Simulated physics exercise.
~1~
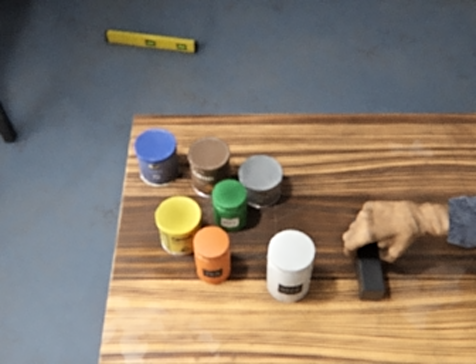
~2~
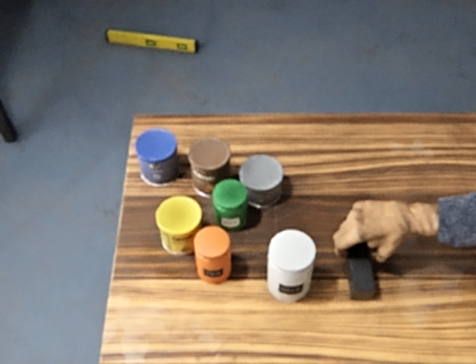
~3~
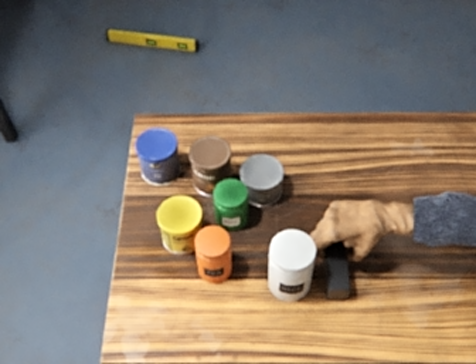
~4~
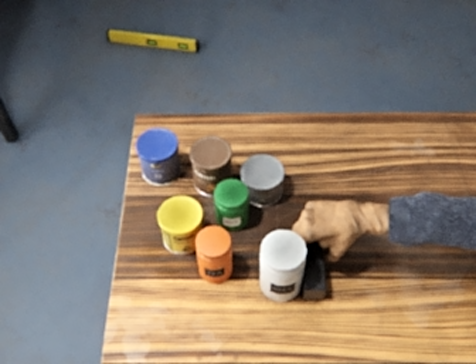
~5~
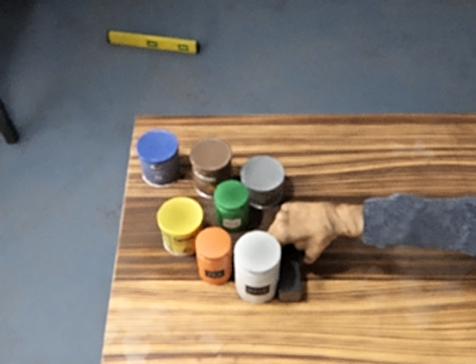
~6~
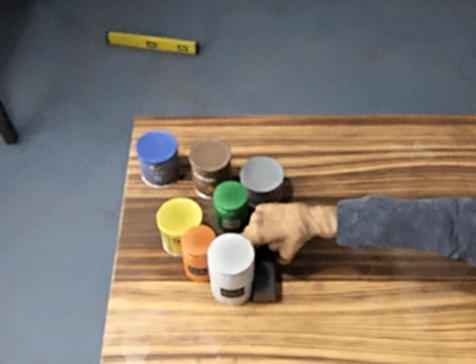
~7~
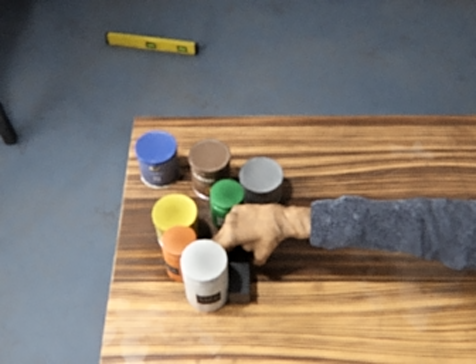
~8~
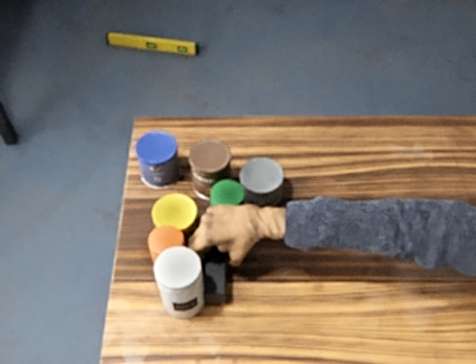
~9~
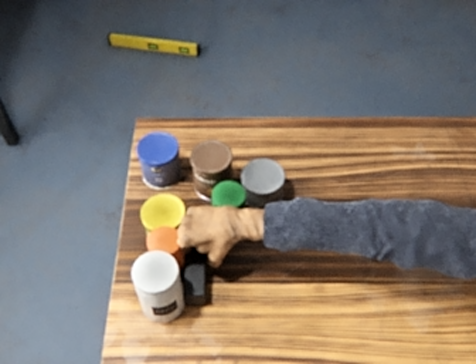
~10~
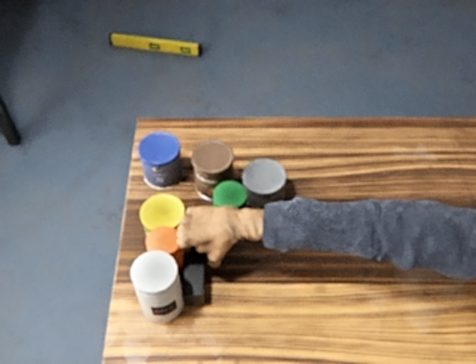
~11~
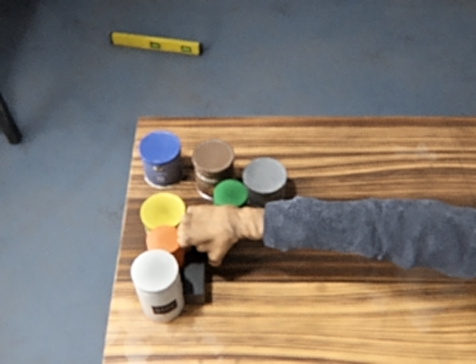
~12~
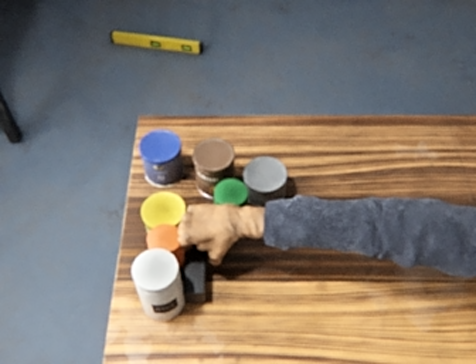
A striped wooden table stands on a blue-grey floor, seen from above, with a yellow spirit level lying on the floor behind it. Blue, brown and grey tins stand in a back row, yellow and green ones in front of them, and an orange jar and a larger white jar nearest the viewer. From the right, a hand slides a black block left until it pushes the white jar along. The white jar then moves the orange jar, and the yellow tin shifts slightly. The hand stops with everything upright, the white jar near the table's left edge.
